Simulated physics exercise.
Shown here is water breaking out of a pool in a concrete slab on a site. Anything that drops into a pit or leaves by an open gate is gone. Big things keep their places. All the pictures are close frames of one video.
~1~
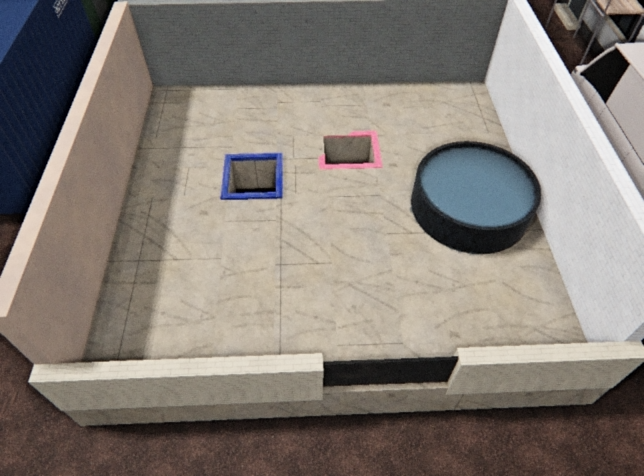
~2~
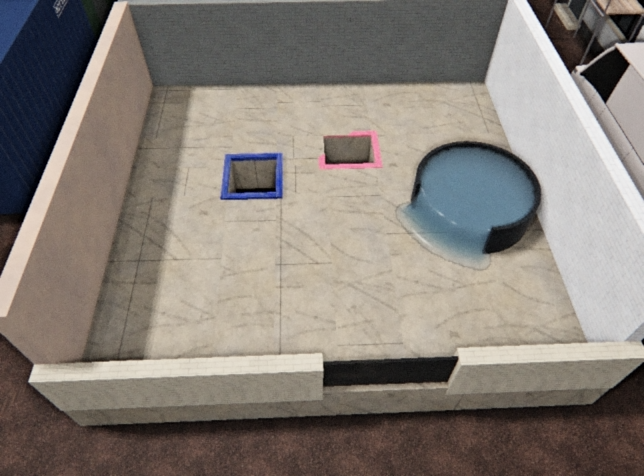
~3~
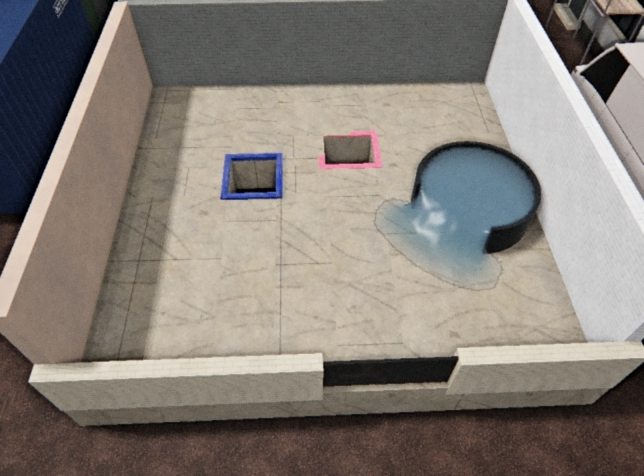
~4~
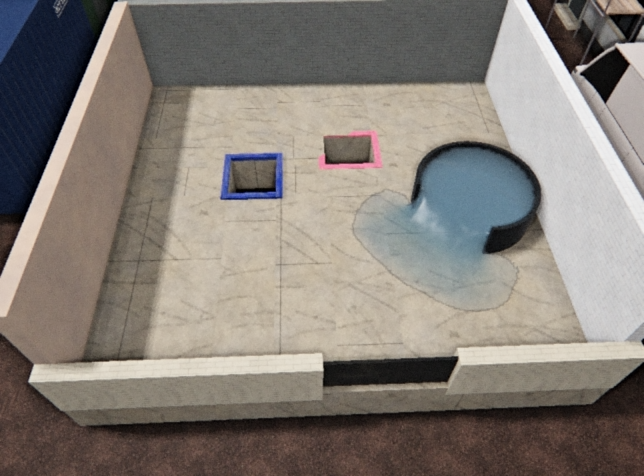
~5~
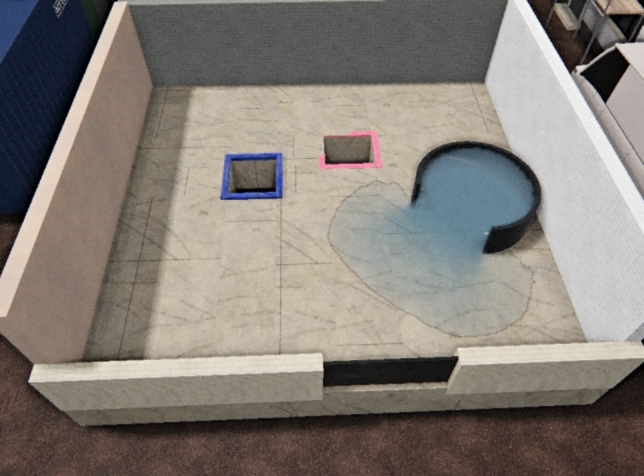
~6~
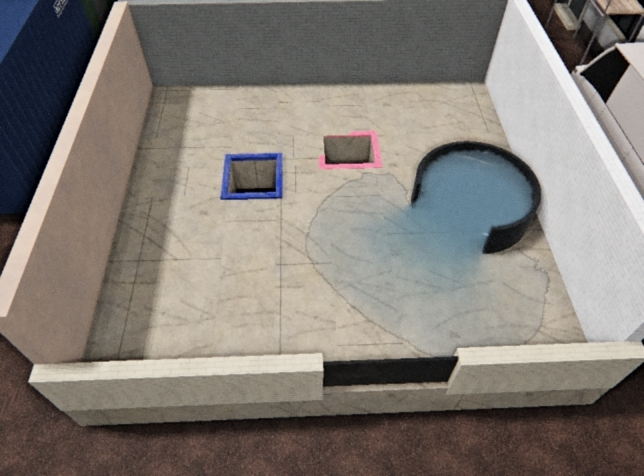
Water broke out through a gap in the round, dark-walled pool and spread left and forward across the pale floor in a widening sheet, while the blue- and pink-edged square holes stayed put.
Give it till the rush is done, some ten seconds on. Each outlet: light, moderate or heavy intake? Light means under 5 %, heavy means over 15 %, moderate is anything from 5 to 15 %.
Intake - gate: Light, blue pit: Light, pink pit: Light.
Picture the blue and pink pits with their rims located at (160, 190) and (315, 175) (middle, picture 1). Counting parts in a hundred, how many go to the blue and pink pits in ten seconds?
In per cent: Blue 6, pink 6.
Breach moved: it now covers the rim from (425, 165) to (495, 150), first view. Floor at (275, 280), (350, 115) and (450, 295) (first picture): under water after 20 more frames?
So the first one is left untouched, the next drenched, and the last left untouched.
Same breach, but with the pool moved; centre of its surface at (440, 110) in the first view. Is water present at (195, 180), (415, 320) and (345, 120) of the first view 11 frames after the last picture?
Looking at all three, I'd call them bone dry, swamped, bone dry.
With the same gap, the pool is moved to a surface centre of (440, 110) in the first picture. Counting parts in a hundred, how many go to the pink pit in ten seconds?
So the pink pit gets 30 in a hundred.
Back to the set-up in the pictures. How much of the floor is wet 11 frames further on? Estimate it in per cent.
Close to 35 %.
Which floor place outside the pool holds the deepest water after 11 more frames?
Roughly at pixel (403, 361).
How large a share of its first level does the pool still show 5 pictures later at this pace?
About 54 per cent.
A moment on, water covers 30 % of the floor; the gate 0 %, the blue pit 0 %, the pink pit 0 %.
Next, water covers 35 % of the floor; the gate 0 %, the blue pit 0 %, the pink pit 0 %.
Then, water covers 50 % of the floor; the gate 0 %, the blue pit 0 %, the pink pit 0 %.
Later, water covers 60 % of the floor; the gate 0 %, the blue pit 0 %, the pink pit 0 %.
In the end, water covers 80 % of the floor; the gate 0 %, the blue pit 1 %, the pink pit 1 %.
